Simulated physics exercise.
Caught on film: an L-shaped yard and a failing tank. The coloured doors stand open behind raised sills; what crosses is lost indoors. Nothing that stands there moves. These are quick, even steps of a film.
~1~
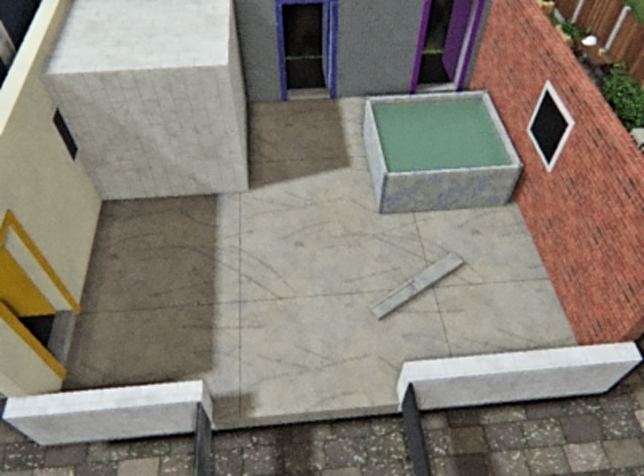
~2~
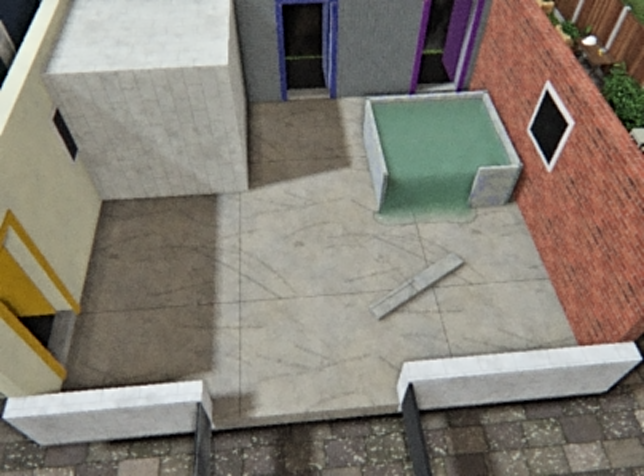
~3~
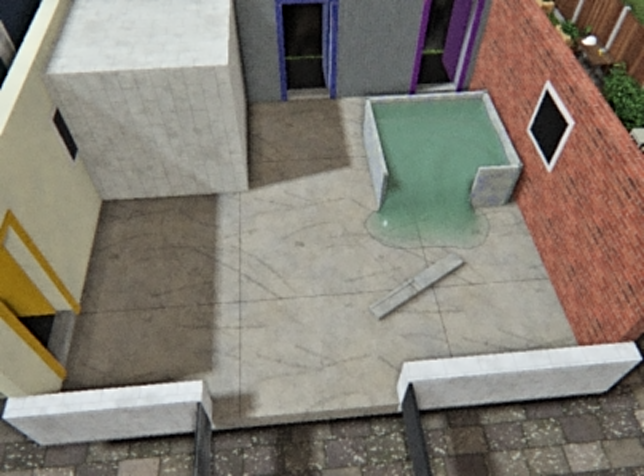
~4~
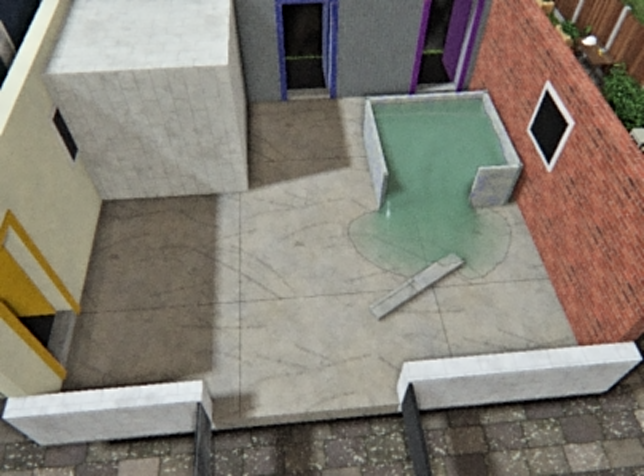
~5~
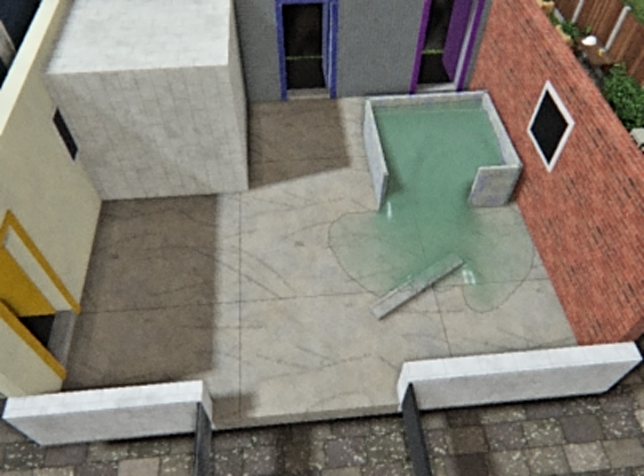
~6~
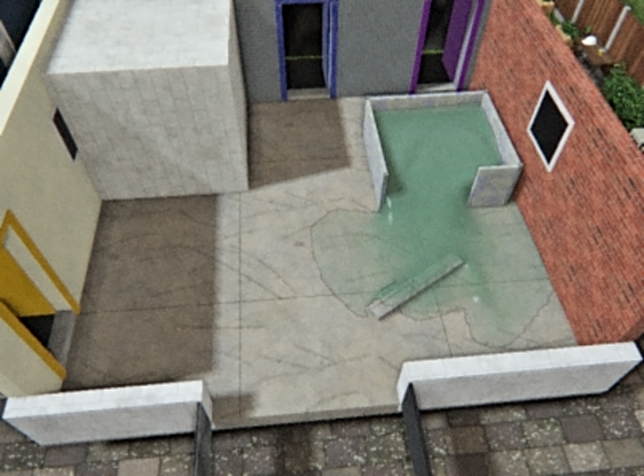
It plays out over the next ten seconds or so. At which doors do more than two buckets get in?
The yellow door stays under that; the purple door stays under that; the blue door stays under that.
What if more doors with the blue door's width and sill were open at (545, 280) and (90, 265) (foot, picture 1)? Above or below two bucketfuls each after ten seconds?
In turn: Takes more, keeps below it.
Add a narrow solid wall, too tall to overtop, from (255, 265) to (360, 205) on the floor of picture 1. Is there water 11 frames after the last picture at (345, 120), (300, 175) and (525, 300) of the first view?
In that order: Free of water, free of water, flooded.
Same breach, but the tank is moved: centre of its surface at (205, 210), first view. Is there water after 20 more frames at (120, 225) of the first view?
Verdict: Covered.
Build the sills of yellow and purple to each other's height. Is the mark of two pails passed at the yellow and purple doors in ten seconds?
My reading: Yellow floods; purple is under.
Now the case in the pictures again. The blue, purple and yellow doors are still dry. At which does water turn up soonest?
The yellow door.
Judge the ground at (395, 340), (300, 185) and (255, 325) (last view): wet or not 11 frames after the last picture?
In turn: Under water, no water, awash.
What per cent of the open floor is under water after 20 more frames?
Roughly 50 per cent.
A moment on, water covers 35 % of the floor; the yellow door not reached, the purple door not reached, the blue door not reached.
Next, water covers 40 % of the floor; the yellow door not reached, the purple door not reached, the blue door not reached.
Then, water covers 50 % of the floor; the yellow door wet at the sill, nothing in, the purple door not reached, the blue door not reached.
Later, water covers 70 % of the floor; the yellow door wet at the sill, nothing in, the purple door wet at the sill, nothing in, the blue door not reached.
In the end, water covers 85 % of the floor; the yellow door wet at the sill, nothing in, the purple door wet at the sill, nothing in, the blue door not reached.
